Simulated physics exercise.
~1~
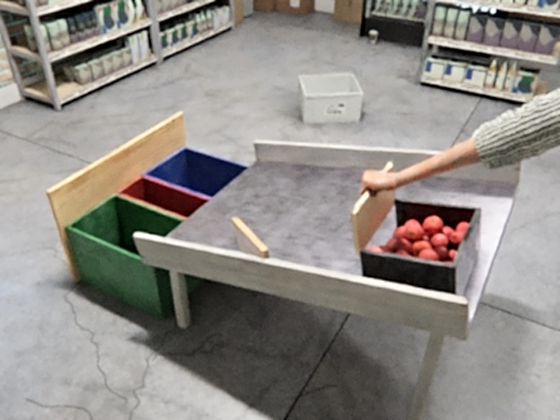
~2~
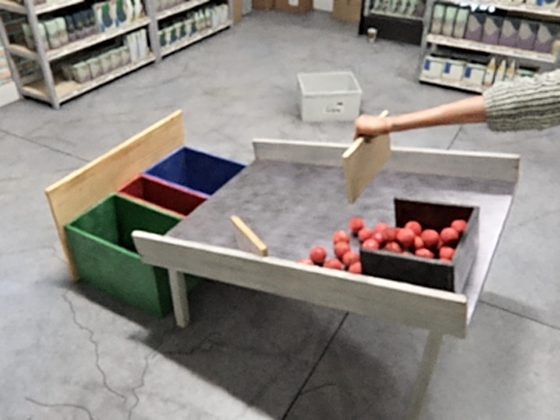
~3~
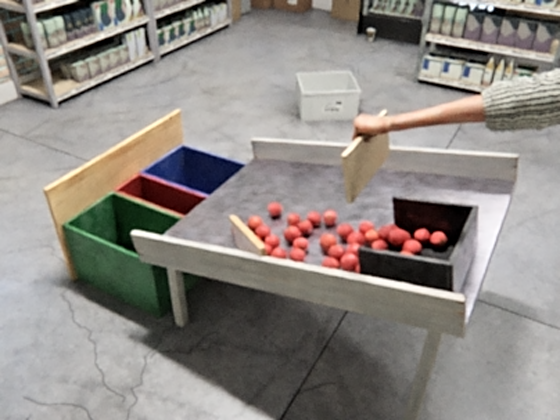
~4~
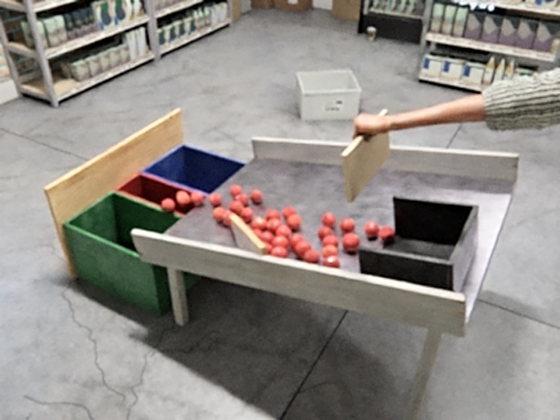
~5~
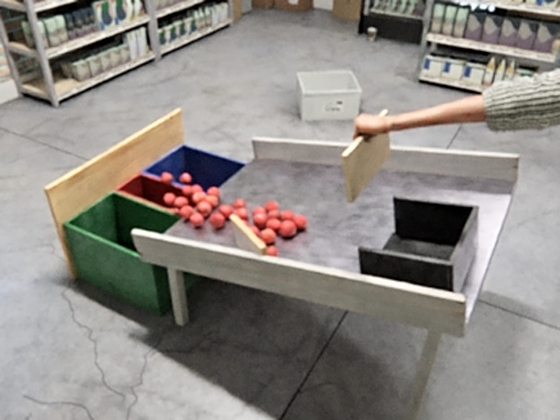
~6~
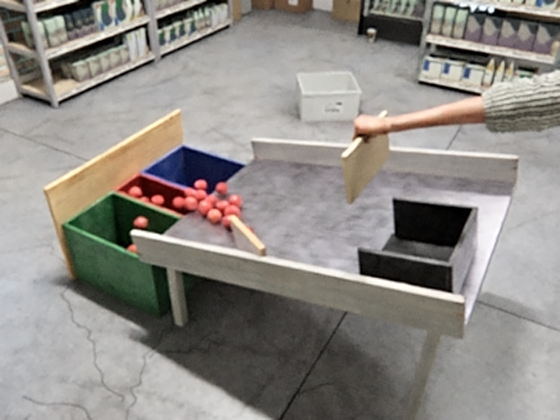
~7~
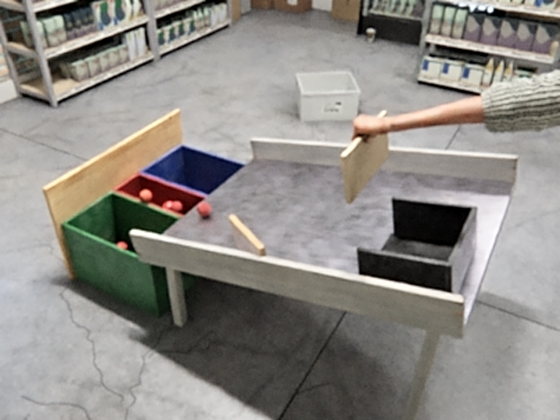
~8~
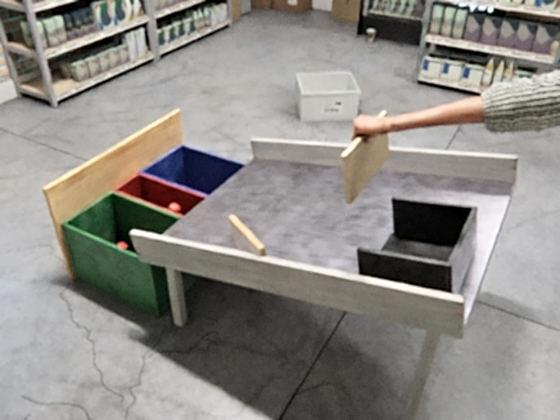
In a shop aisle with stocked shelves behind, seen from above and to one side, a grey table with pale side walls slopes down to the left. A black pen of red balls sits at its right end, an angled wooden strip lies near the lower end, and green, red and blue bins wait at the left. A hand lifts a wooden board from the pen, and the balls spill leftward. They spread down the slope, bunch around the strip and drop off the edge, mostly into the red bin, with some reaching the green one. Finally the table is clear, the pen empty and the hand still holding the board.
